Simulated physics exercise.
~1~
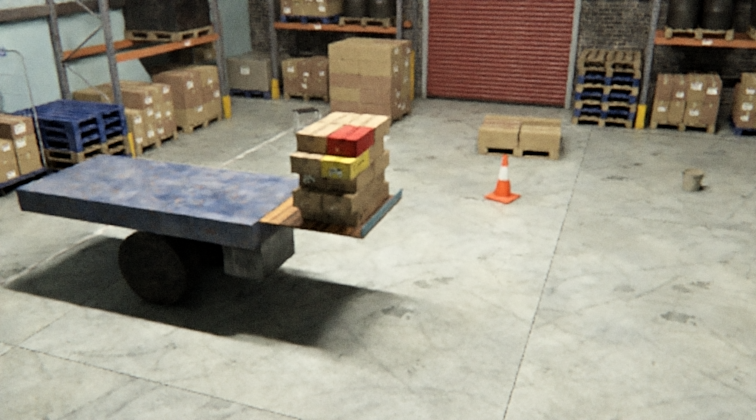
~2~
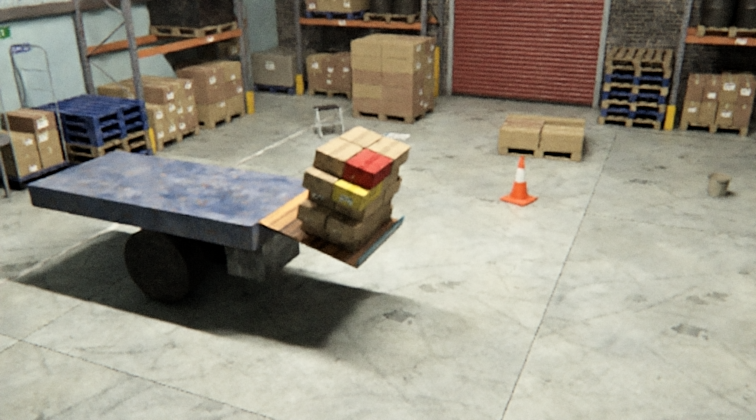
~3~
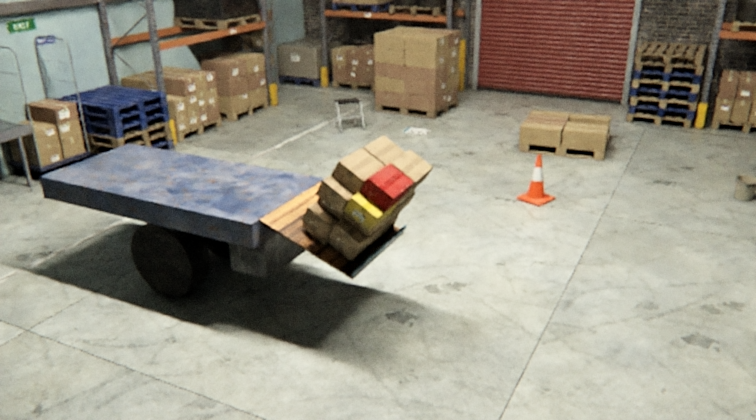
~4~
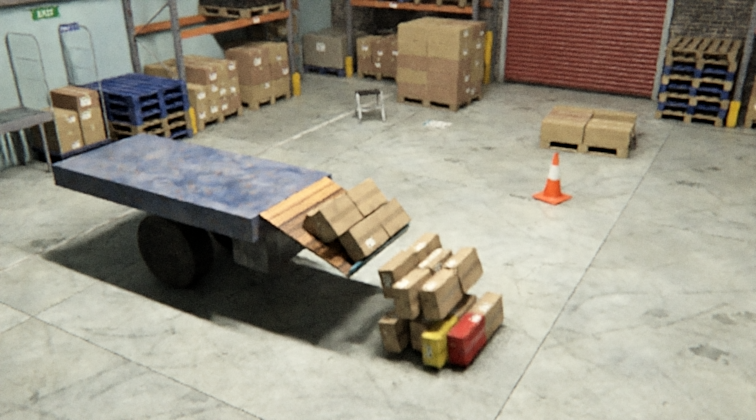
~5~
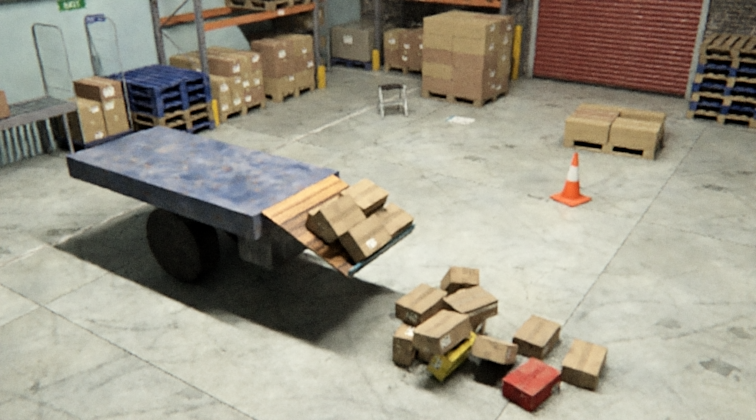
A stack of brown parcels, with one red and one yellow, leaned and toppled off a tilting flap behind a blue flat-bed in a warehouse, leaving most scattered across the concrete floor while a few stayed on the slope.
